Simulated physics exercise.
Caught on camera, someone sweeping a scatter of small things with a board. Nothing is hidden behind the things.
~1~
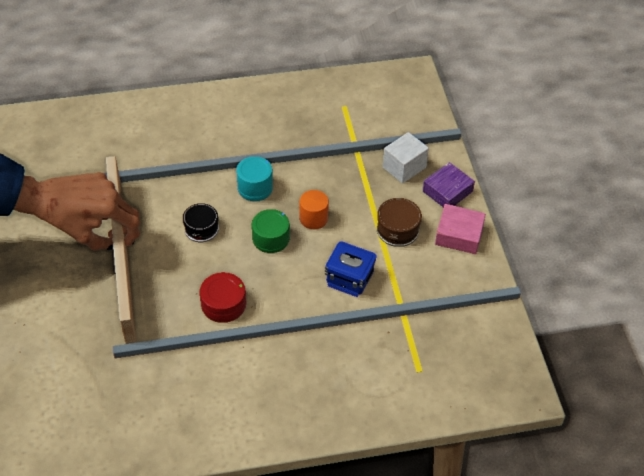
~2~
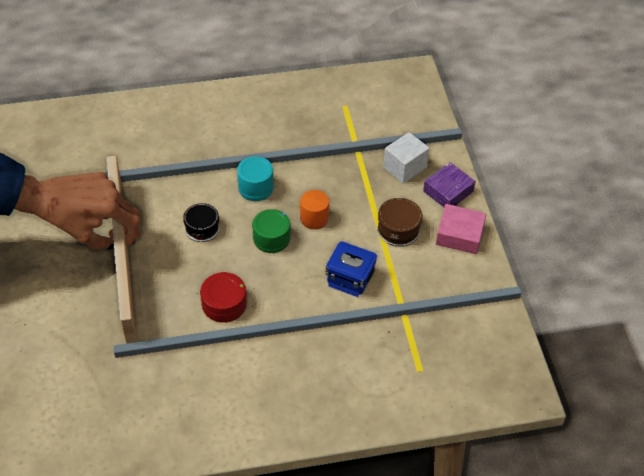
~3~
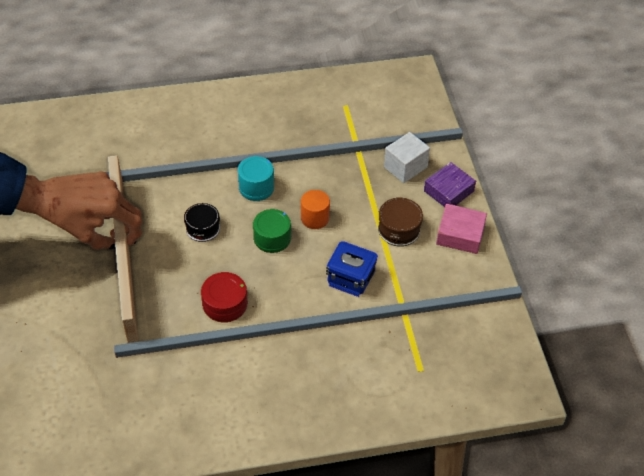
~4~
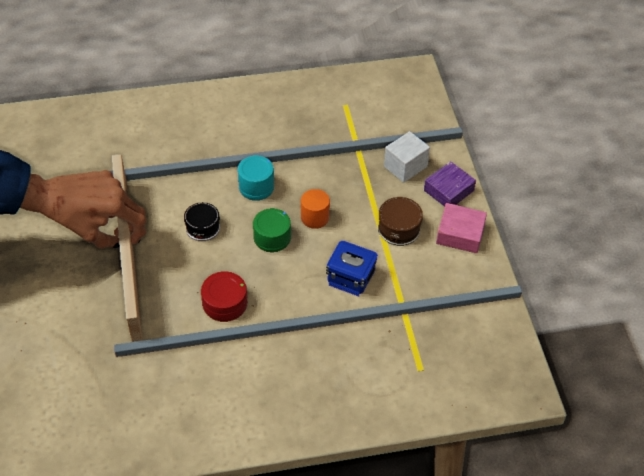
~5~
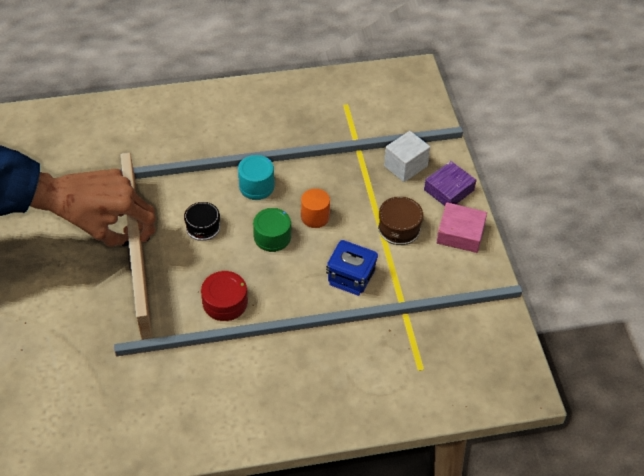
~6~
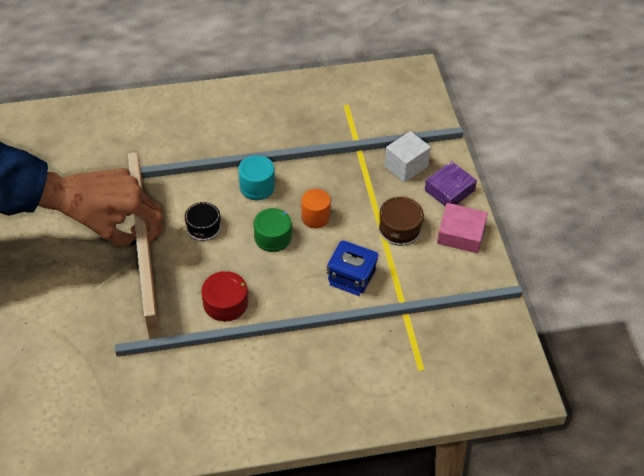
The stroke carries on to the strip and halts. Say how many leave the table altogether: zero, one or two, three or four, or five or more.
As it turns out, the number that fall off is zero.
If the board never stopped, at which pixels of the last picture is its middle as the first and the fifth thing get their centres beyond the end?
Its middle is around (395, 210) and later (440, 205).
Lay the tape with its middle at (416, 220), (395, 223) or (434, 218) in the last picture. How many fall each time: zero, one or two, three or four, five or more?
In that order: 1 or 2; none; one or two.
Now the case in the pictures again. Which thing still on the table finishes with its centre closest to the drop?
It is the pink block.
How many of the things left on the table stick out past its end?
That would be 1.
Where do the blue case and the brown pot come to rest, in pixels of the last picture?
The blue case at (460, 254), the brown pot at (440, 221).
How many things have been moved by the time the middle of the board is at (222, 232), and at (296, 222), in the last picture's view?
By then 2, and 6.
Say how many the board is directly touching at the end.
In contact: 4.
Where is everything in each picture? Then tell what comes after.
Purple block (449, 186); pink block (460, 229); white block (405, 158); board (120, 247); tape (378, 226), in the first picture.
Pink block (461, 229); brown pot (399, 222), in the second picture.
White block (407, 157); orange lid (315, 210), in the third picture.
Purple block (450, 185); turquoise lid (256, 178), in the fourth picture.
Pink block (462, 228); red lid (225, 296), in the fifth picture.
Purple block (451, 185); pink block (462, 228); white block (407, 157); board (143, 243); tape (380, 225), in the sixth picture.
Soon after, none off yet; purple block at rest near (451, 185); pink block at rest near (462, 228); white block at rest near (407, 157).
In the end, the number that fall off is zero.
